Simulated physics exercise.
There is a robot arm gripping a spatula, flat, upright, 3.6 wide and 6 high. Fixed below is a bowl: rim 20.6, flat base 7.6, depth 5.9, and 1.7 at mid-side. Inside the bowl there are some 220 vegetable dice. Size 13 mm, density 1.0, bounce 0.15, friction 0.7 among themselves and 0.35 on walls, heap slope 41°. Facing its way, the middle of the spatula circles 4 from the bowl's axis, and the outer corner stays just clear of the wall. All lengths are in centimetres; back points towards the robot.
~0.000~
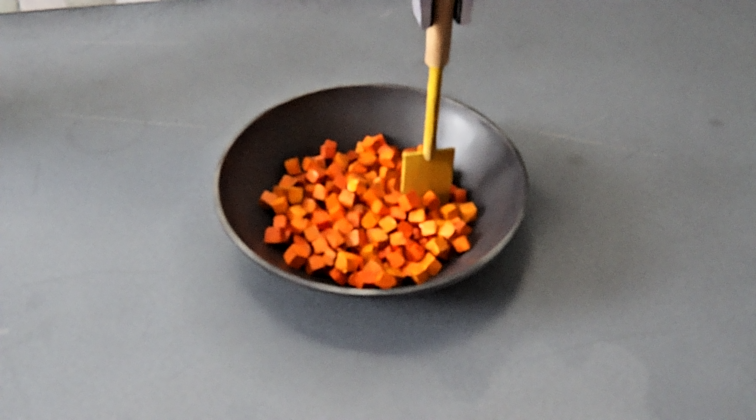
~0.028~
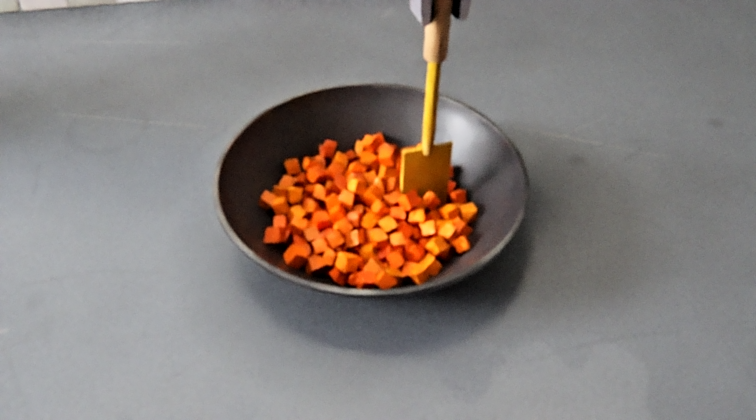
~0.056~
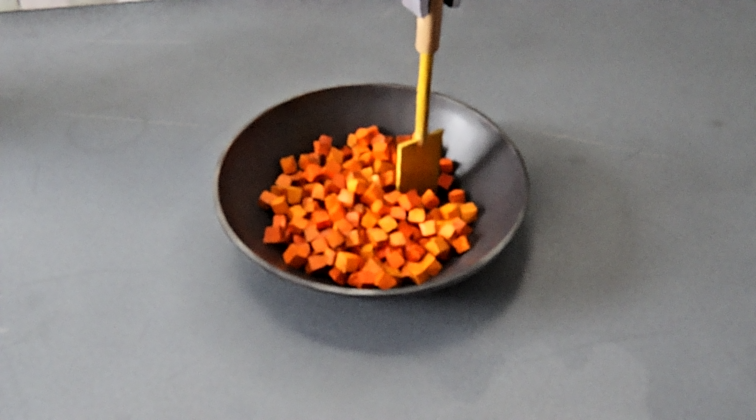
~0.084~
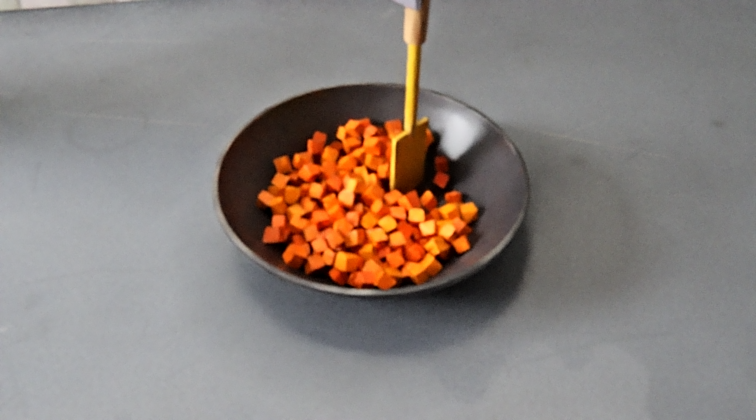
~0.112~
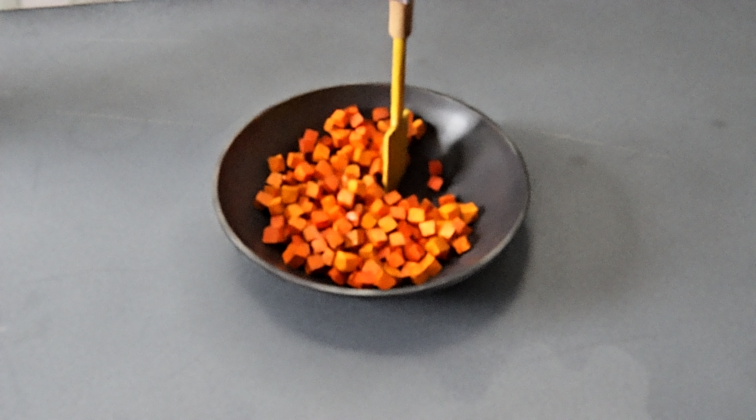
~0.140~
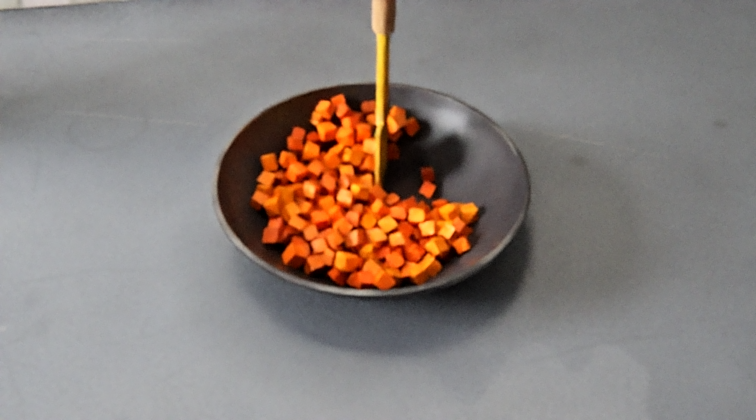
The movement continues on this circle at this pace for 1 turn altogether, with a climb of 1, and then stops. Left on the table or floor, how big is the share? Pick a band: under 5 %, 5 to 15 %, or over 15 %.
Band: 5 to 15 %.
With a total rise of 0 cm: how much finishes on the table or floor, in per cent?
I'd put it at about 5 per cent.
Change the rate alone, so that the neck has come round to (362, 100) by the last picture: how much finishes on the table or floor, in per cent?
I'd say near 15 per cent.
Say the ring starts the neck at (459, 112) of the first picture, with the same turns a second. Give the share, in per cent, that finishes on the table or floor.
It comes to around 10 percent.
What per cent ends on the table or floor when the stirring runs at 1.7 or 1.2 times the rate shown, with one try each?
20 % and 10 %.
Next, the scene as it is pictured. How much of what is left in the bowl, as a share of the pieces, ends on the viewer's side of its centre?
I'd say around 40 per cent.
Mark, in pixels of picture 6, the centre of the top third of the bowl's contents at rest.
Near (429, 156).
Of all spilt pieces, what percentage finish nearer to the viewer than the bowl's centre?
Close to 90 in a hundred.
After 0.33 s, 181° round, highest piece 7 above the table; 212 in the bowl, 4 in flight or on the tool.
After 0.53 s, 293° round, highest piece 7 above the table; 201 in the bowl, 11 on the table or floor, 4 in flight or on the tool.
After 0.82 s, 0° round, highest piece 7 above the table; 200 in the bowl, 16 on the table or floor.
After 1.52 s, 0° round, highest piece 7 above the table; 200 in the bowl, 16 on the table or floor.
At rest, 200 in the bowl, 16 on the table or floor. That is 7 % on the table or floor.
